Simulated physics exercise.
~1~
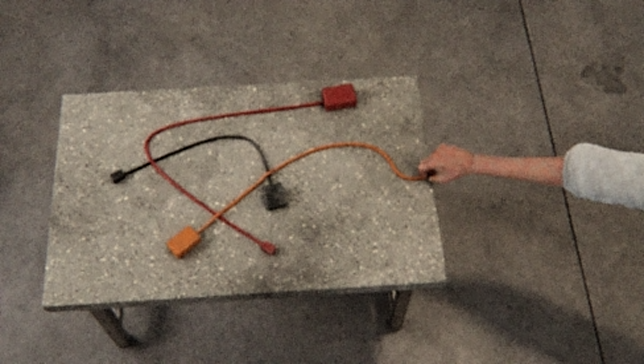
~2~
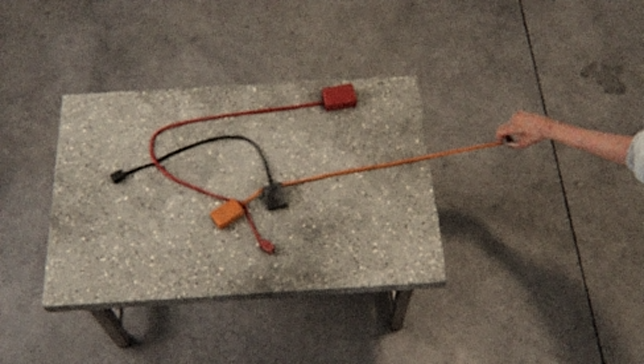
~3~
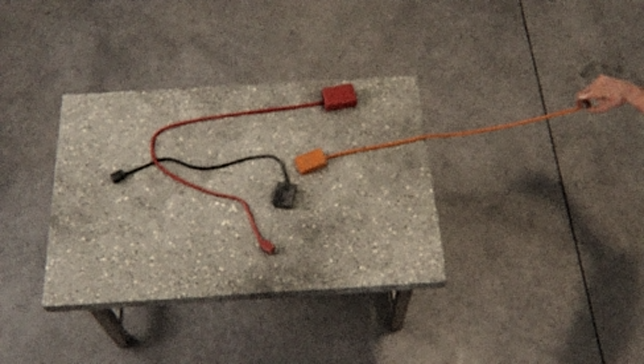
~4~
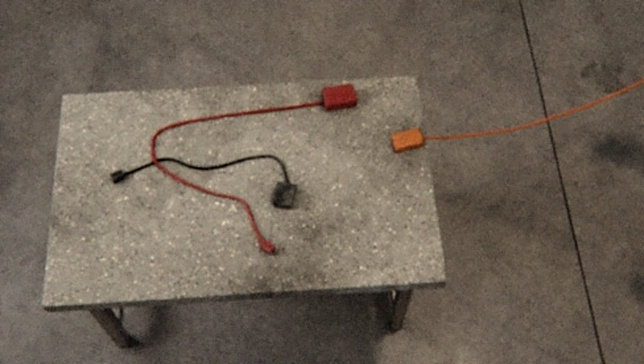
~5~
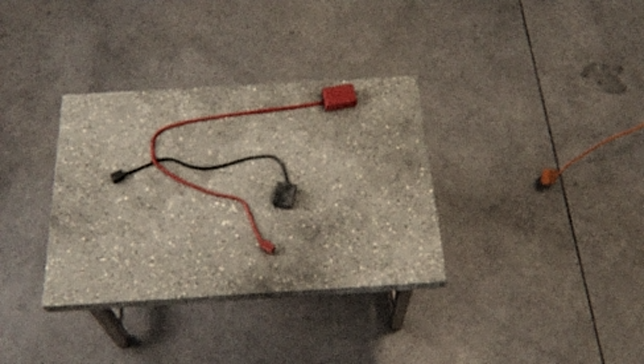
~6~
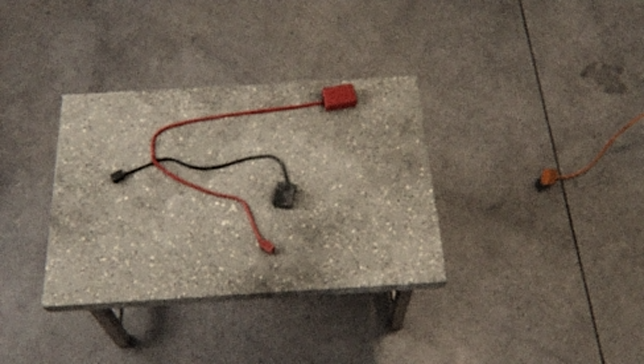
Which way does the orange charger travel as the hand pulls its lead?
The orange charger moves to the right, across the table and off its right edge.
